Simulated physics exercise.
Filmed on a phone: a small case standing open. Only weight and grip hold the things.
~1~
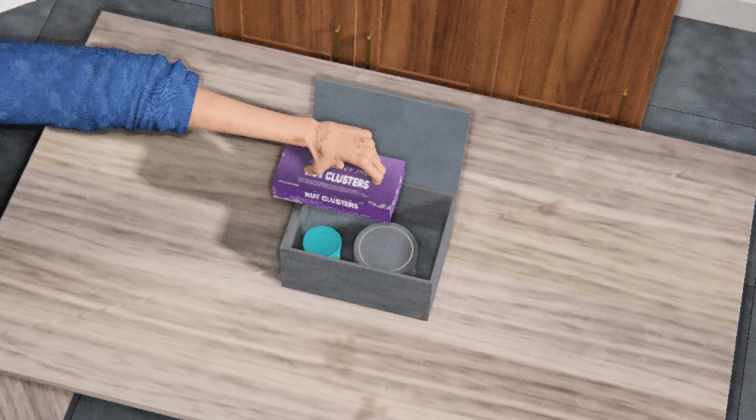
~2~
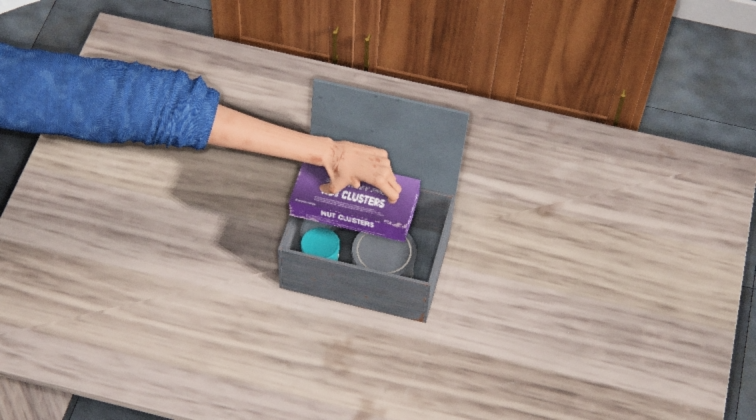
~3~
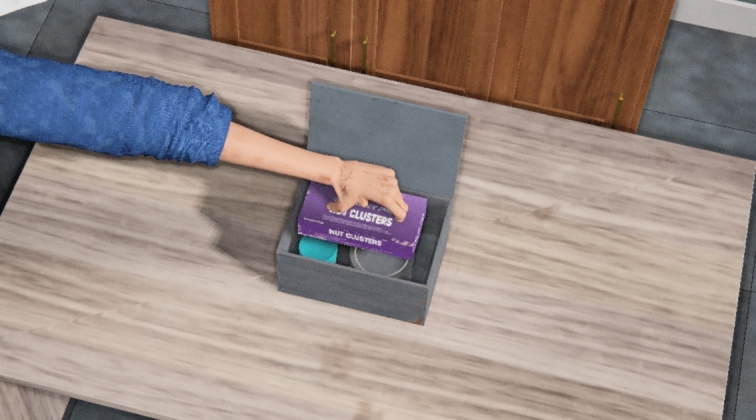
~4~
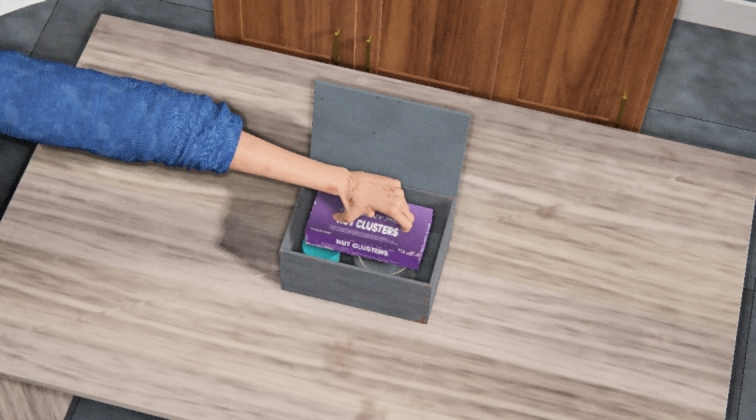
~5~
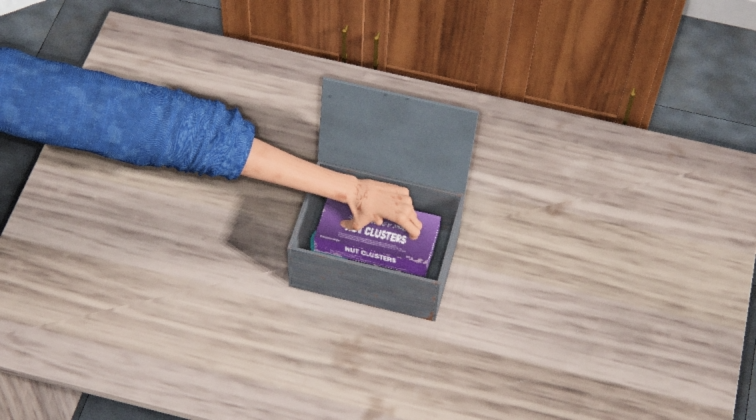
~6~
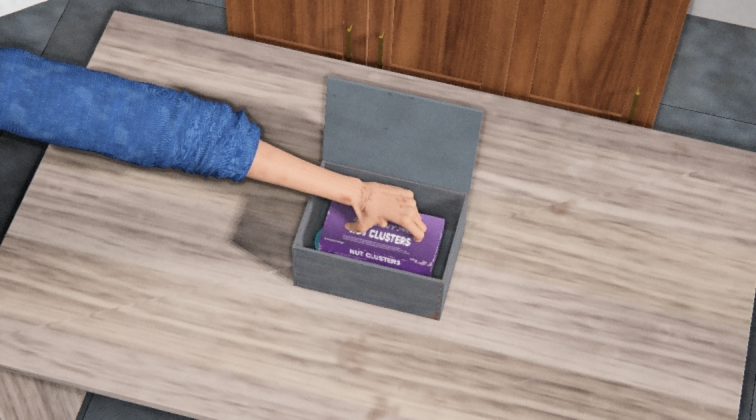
A hand lowering a purple packet of nut clusters into an open grey case, covering a teal item and a grey tub.
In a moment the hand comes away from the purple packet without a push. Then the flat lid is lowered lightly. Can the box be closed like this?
Here the lid sits on the rim.
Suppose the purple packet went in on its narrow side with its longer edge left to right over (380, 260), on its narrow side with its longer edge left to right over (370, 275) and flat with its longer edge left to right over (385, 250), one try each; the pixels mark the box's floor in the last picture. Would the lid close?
First, it is held up; second, it stays ajar; third, it shuts flat.
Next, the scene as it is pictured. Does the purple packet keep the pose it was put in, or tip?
It stays as placed.
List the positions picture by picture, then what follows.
In the first frame, on its way; purple packet (339, 179); grey tub (385, 258).
In the second frame, on its way; purple packet (355, 198); grey tub (383, 260).
In the third frame, on its way; purple packet (363, 216).
In the fourth frame, on its way; purple packet (369, 226).
In the fifth frame, on its way; purple packet (377, 234).
In the sixth frame, in place under the hand; purple packet (382, 236).
Then, 1.30 s after the last picture, lid 80° above the rim; purple packet tipped 3° from how it was near (382, 238).
Then, 1.70 s after the last picture, lid 41° above the rim; purple packet tipped 3° from how it was near (382, 238).
Then, 1.90 s after the last picture, lid 9° above the rim; purple packet tipped 3° from how it was near (382, 238).
At rest, lid shut; left askew, purple packet; the other 2 in place. Seen from the same camera at the end, purple packet near (383, 240).
